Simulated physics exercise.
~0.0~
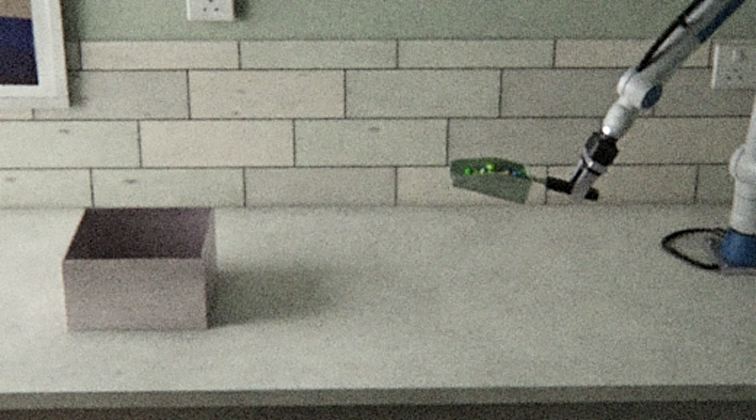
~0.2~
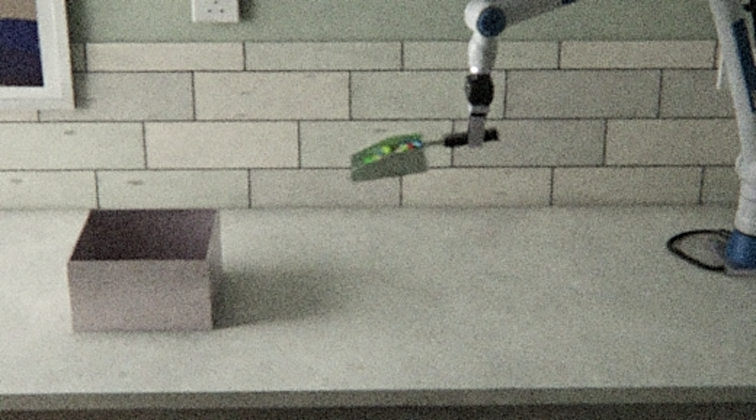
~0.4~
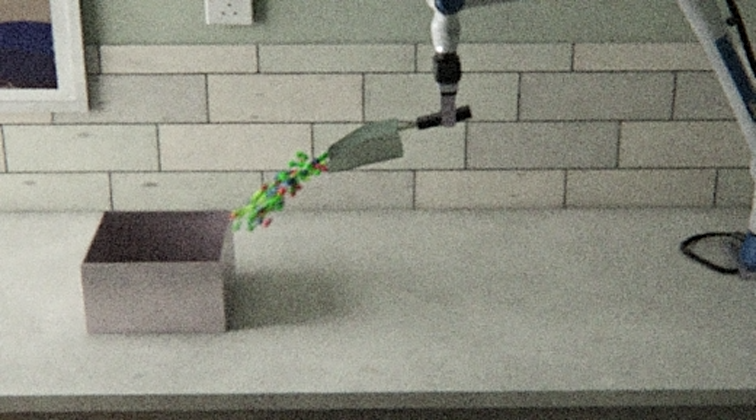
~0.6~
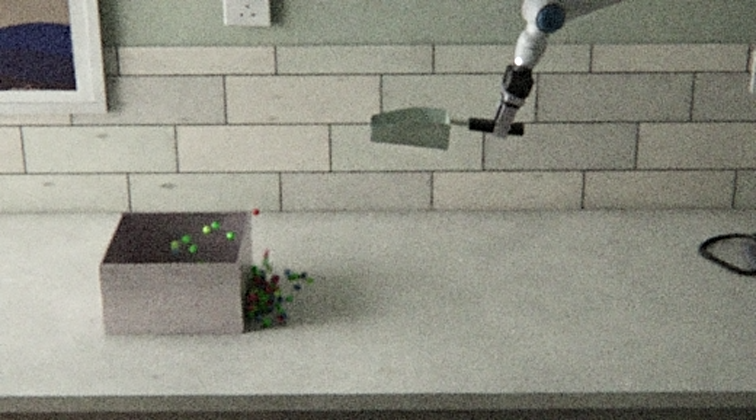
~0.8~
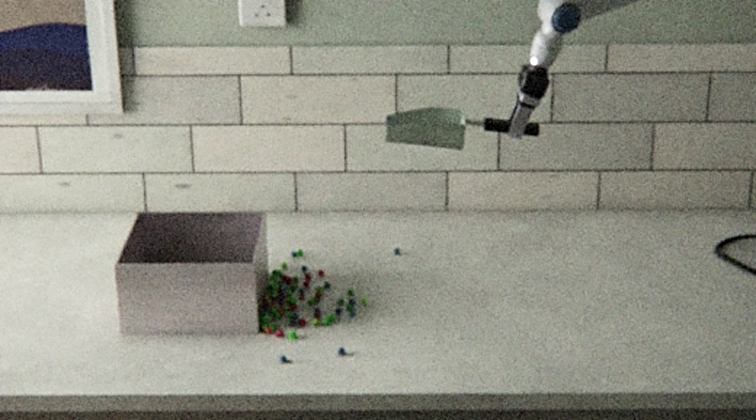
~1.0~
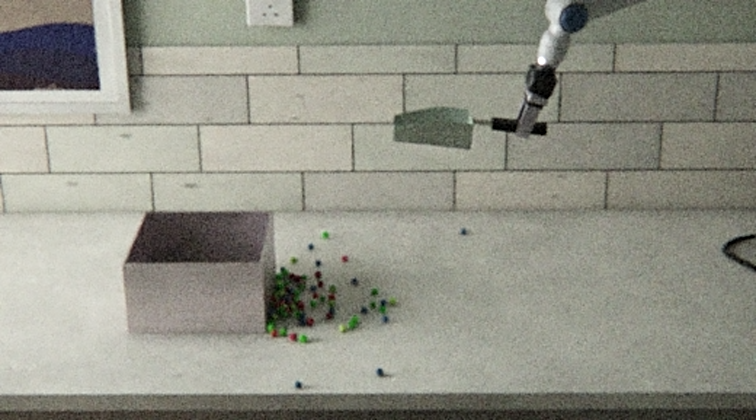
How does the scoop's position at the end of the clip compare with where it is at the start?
At the end the scoop is higher and somewhat further to the left, closer to the box than it is at the start.
